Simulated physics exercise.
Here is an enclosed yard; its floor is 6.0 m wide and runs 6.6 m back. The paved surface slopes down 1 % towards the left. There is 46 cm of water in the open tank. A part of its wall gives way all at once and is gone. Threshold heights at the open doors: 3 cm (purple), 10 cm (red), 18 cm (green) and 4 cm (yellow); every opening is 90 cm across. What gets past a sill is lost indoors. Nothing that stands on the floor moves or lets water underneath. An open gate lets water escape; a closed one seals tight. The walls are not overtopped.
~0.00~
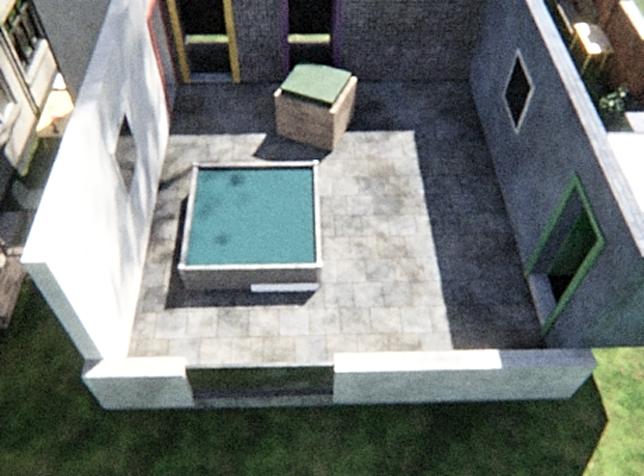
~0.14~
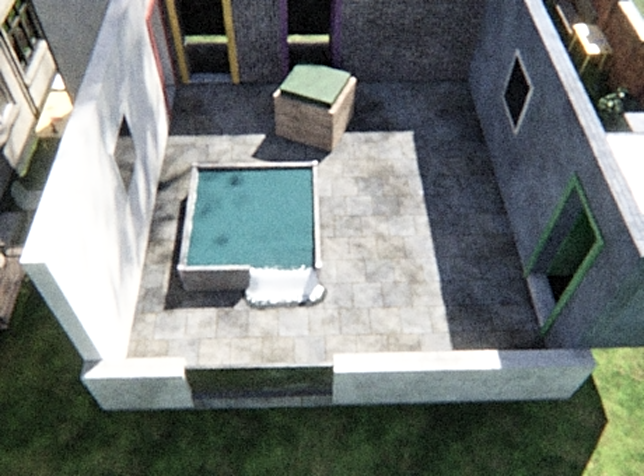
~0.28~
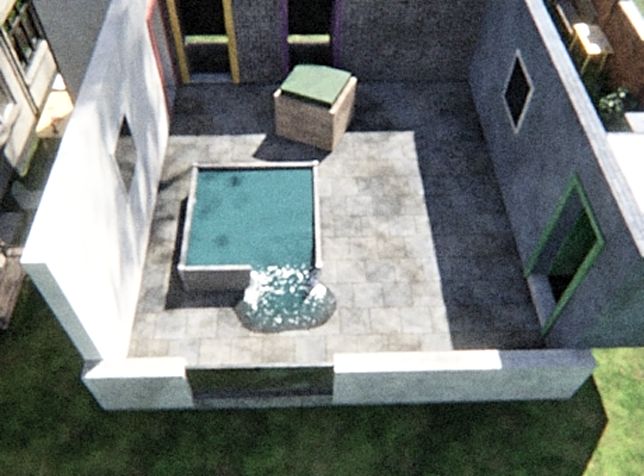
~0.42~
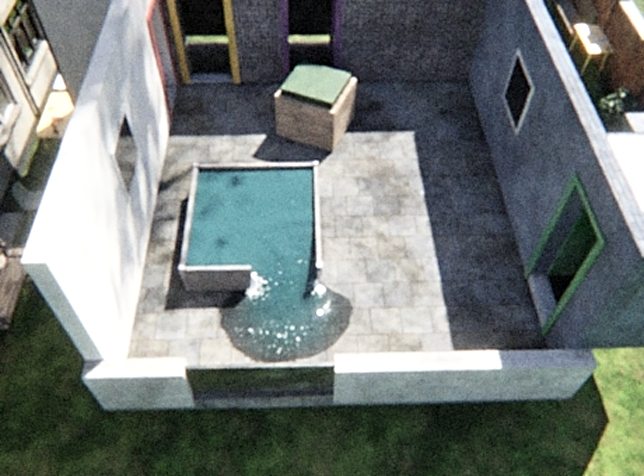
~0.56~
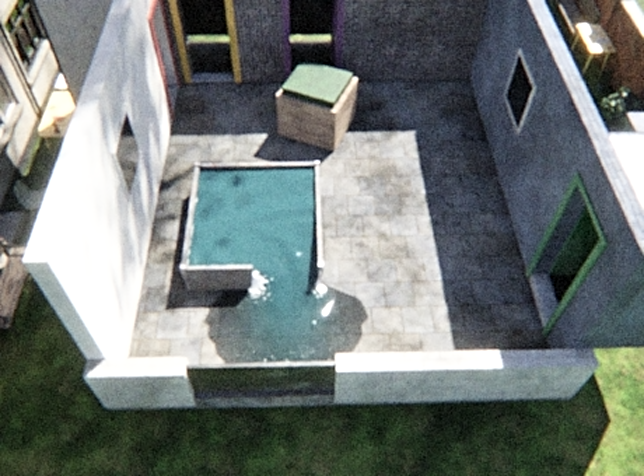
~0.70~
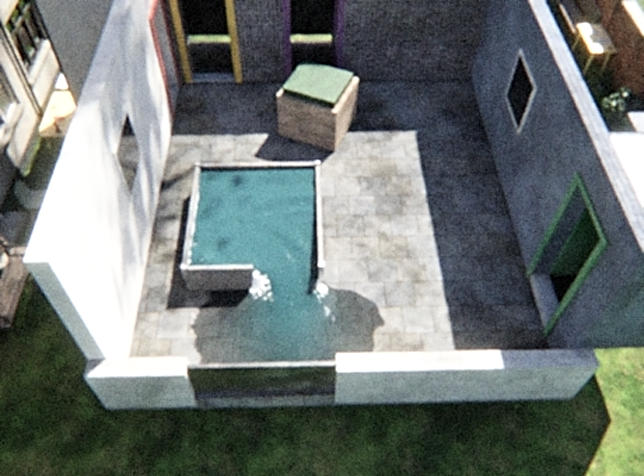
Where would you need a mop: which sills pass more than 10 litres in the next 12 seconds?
Within that time: At the purple door it goes over the limit; at the red door it does not reach the limit; at the green door it does not reach the limit; at the yellow door it passes the limit.
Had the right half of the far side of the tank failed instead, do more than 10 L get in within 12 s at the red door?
Against that limit: Red above.
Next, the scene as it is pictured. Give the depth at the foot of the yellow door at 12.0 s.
Roughly 8.0 cm deep.
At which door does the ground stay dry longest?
Last comes the purple one.
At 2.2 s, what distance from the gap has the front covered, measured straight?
Roughly 4.0 m.
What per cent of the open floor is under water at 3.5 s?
Some 35 per cent of it.
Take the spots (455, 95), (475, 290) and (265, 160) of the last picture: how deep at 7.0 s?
About 2, 7 and 0 cm.
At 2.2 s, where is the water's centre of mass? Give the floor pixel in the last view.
Around (276, 274).
After 1.4 s water covers 10 % of the floor and is deepest (30 cm) near (295, 367); purple door not reached, red door not reached, green door not reached, yellow door not reached.
After 2.2 s water covers 20 % of the floor and is deepest (30 cm) near (295, 367); purple door not reached, red door not reached, green door not reached, yellow door not reached.
After 3.5 s water covers 35 % of the floor and is deepest (23 cm) near (124, 383); purple door not reached, red door not reached, green door 16 cm at the sill, 0 L in, yellow door not reached.
After 7.0 s water covers 80 % of the floor and is deepest (14 cm) near (124, 383); purple door not reached, red door 5 cm at the sill, 0 L in, green door 9 cm at the sill, 0 L in, yellow door 10 cm at the sill, 31 L in.
After 12.0 s water covers 100 % of the floor and is deepest (8 cm) near (124, 383); purple door 8 cm at the sill, 41 L in, red door 8 cm at the sill, 0 L in, green door 4 cm at the sill, 0 L in, yellow door 8 cm at the sill, 91 L in.
